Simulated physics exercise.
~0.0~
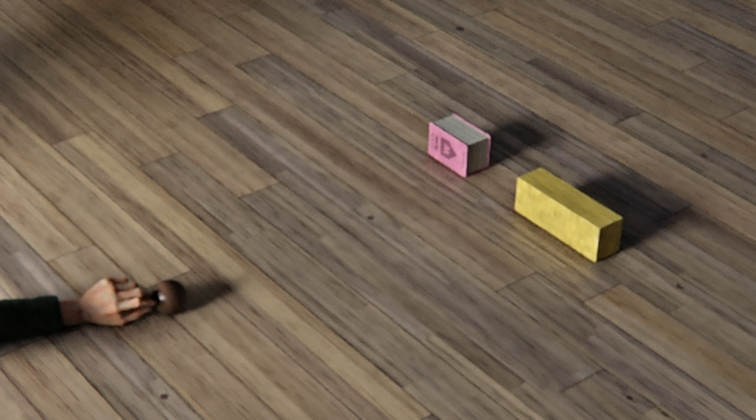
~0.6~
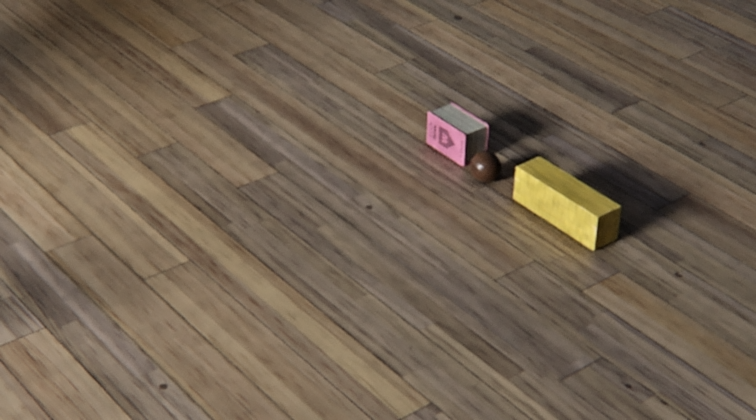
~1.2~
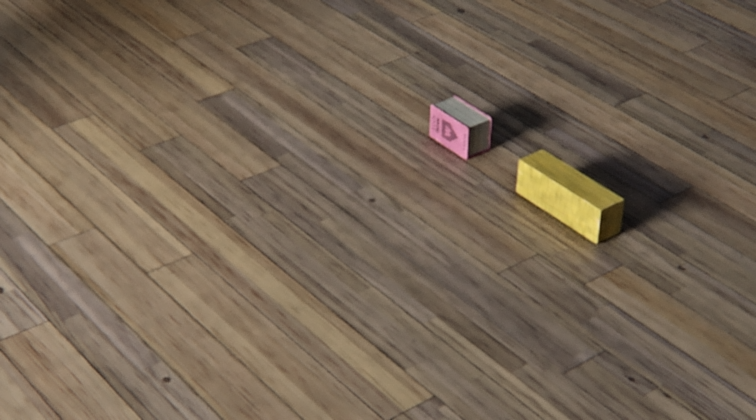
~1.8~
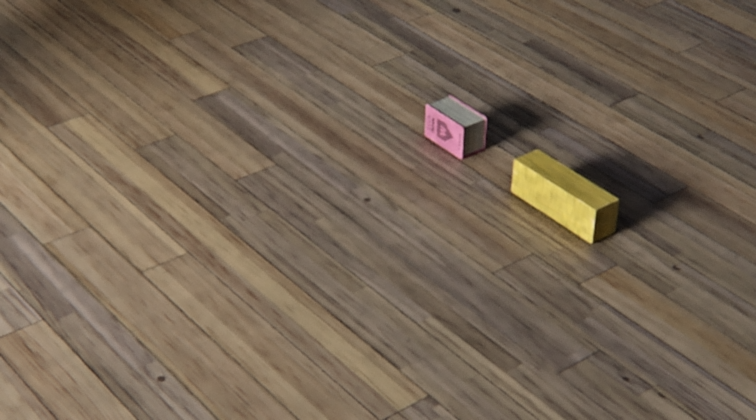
Hand releasing a brown onion that rolls right across a wooden floor, passing between a pink book and yellow block out of view.
